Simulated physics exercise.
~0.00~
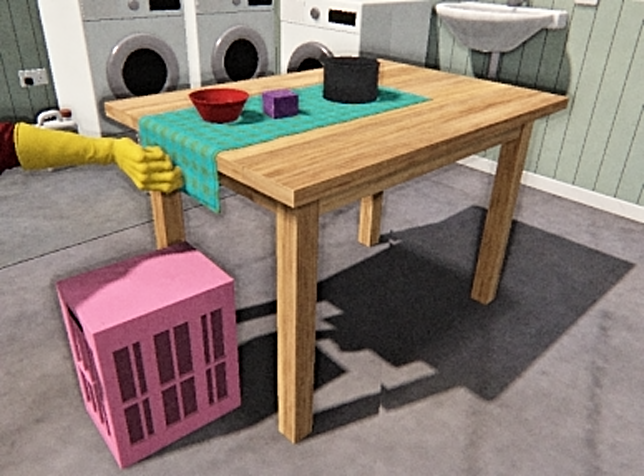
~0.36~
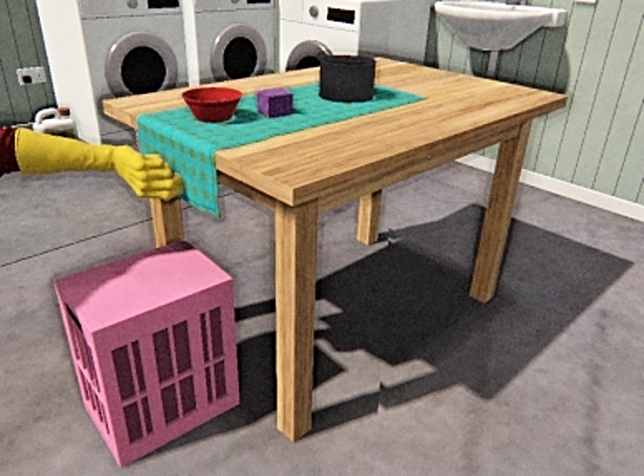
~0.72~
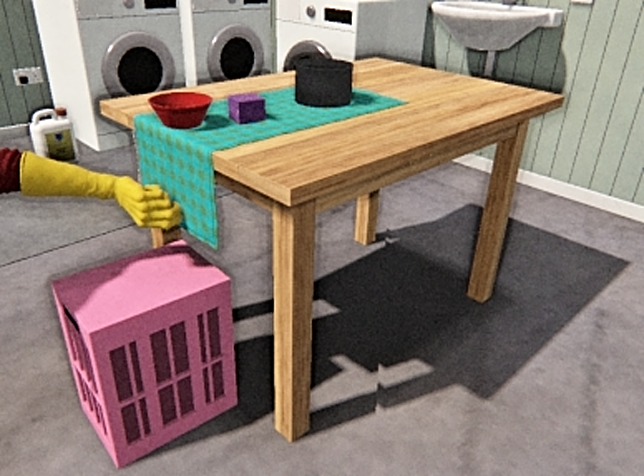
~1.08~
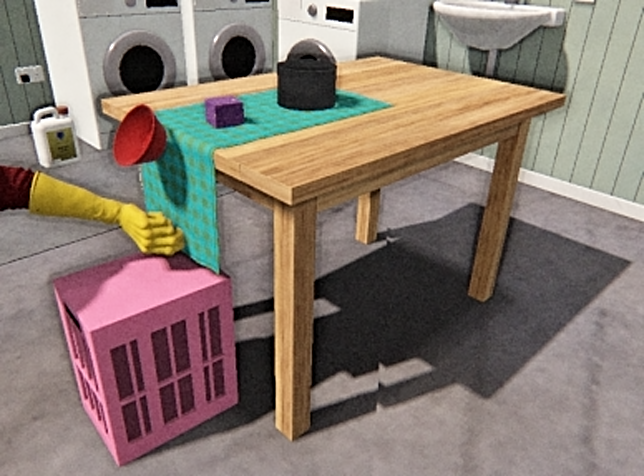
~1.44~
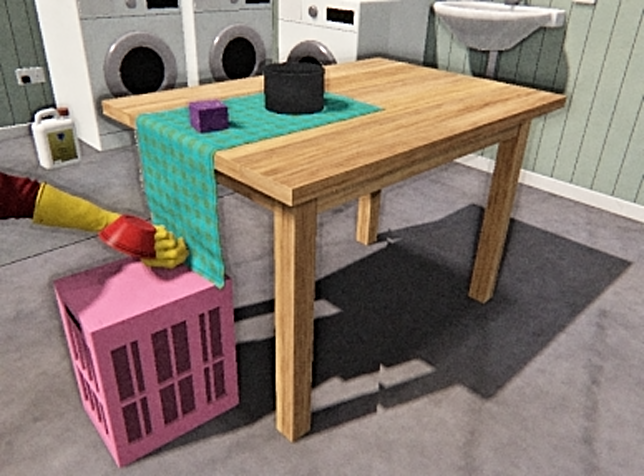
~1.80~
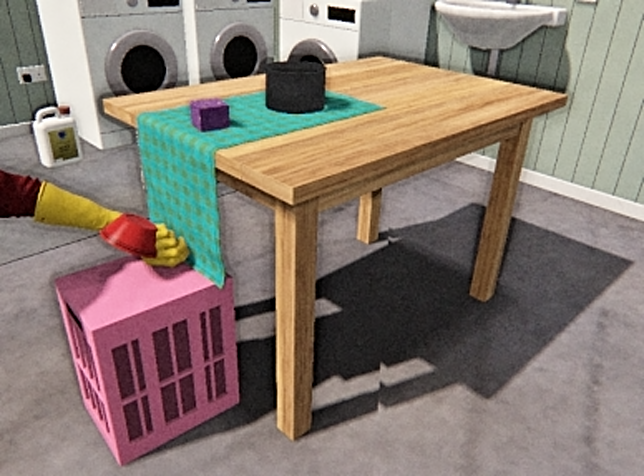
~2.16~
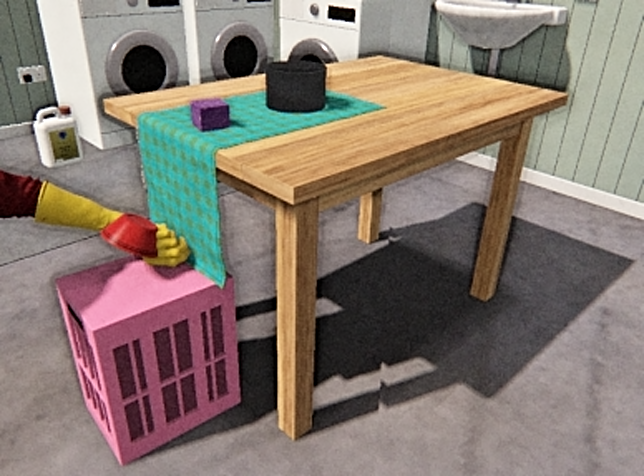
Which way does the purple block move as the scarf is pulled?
The purple block moves to the left, carried along on the scarf toward the table's edge.
